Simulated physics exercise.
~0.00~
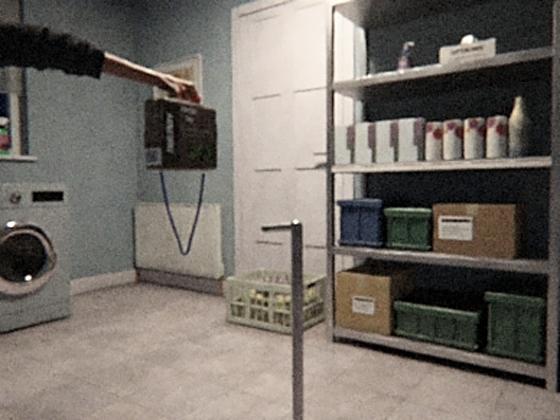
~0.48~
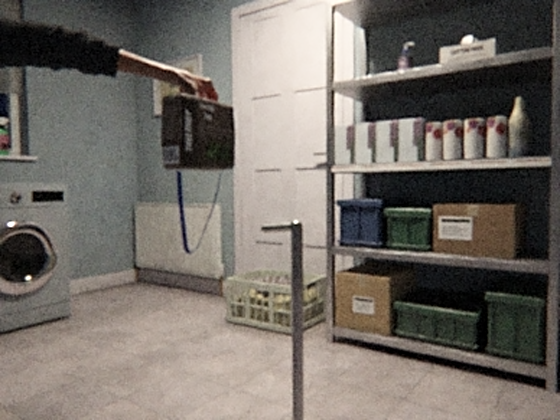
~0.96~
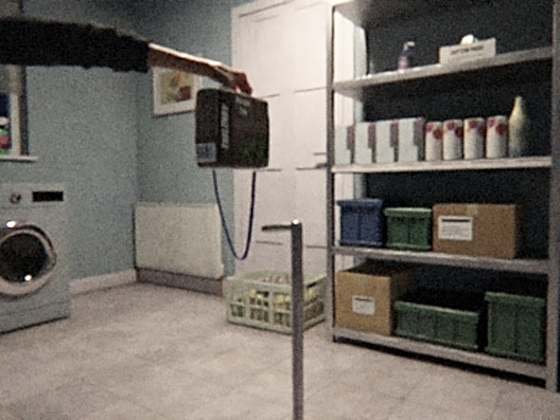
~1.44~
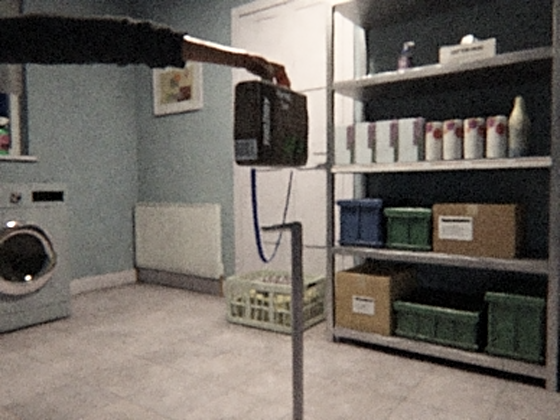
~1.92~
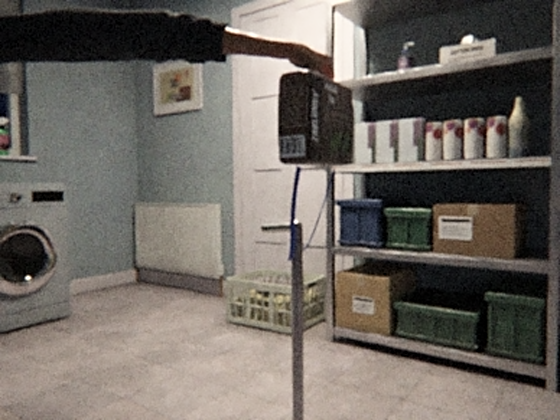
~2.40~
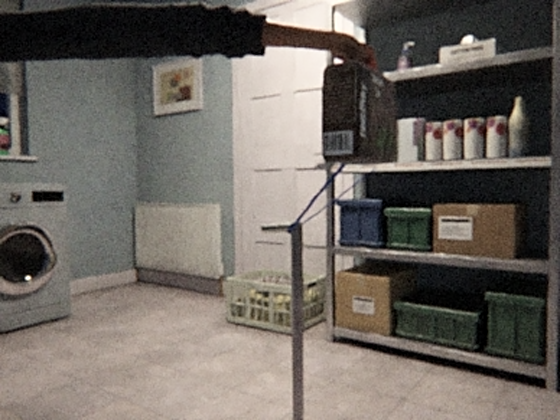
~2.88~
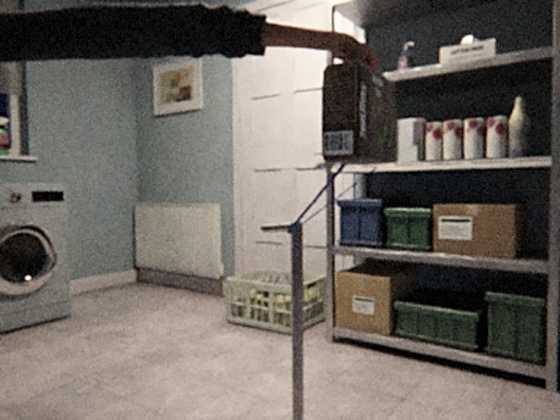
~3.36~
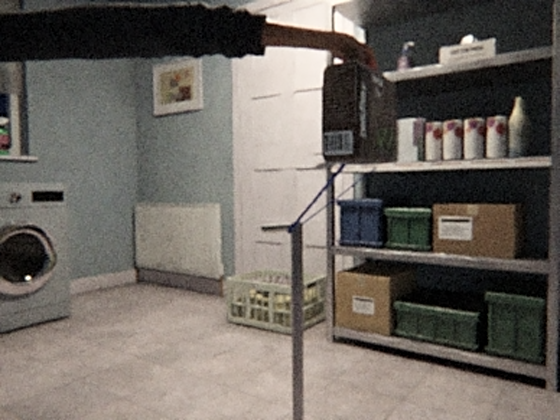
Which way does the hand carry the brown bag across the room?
The hand carries the brown bag to the right.
